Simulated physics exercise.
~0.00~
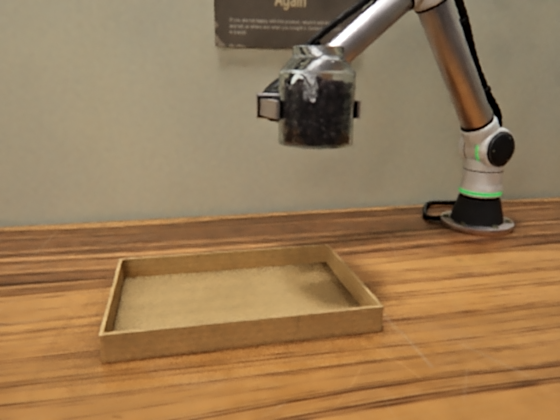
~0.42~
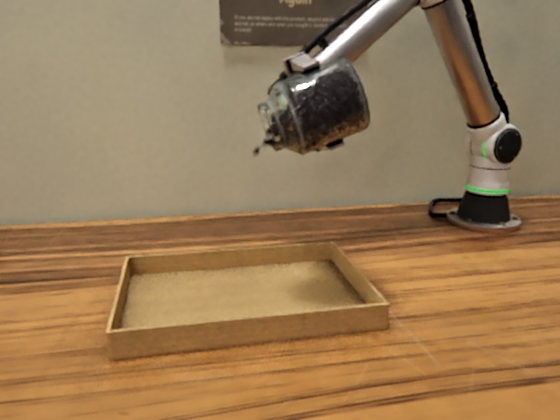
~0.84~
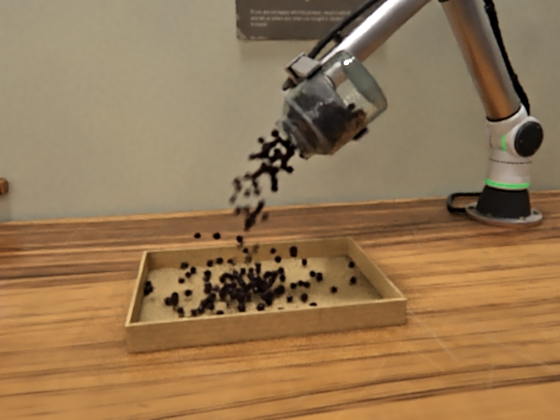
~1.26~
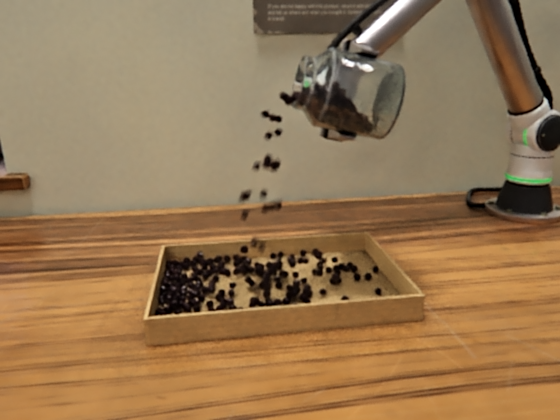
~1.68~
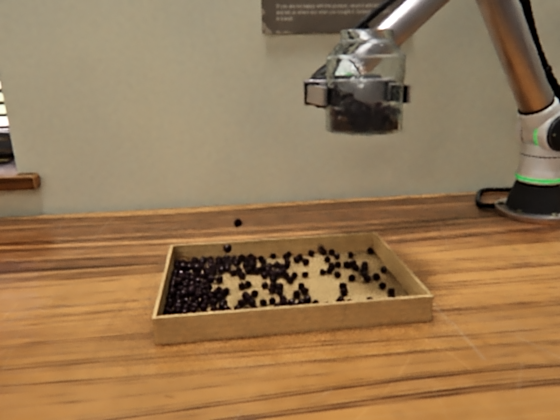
We see a robotic arm tip a clear jar of small black beads over a shallow tray on a wooden table, pouring out a stream, then turn it upright with some beads still inside and many scattered across the tray, mostly towards the left.
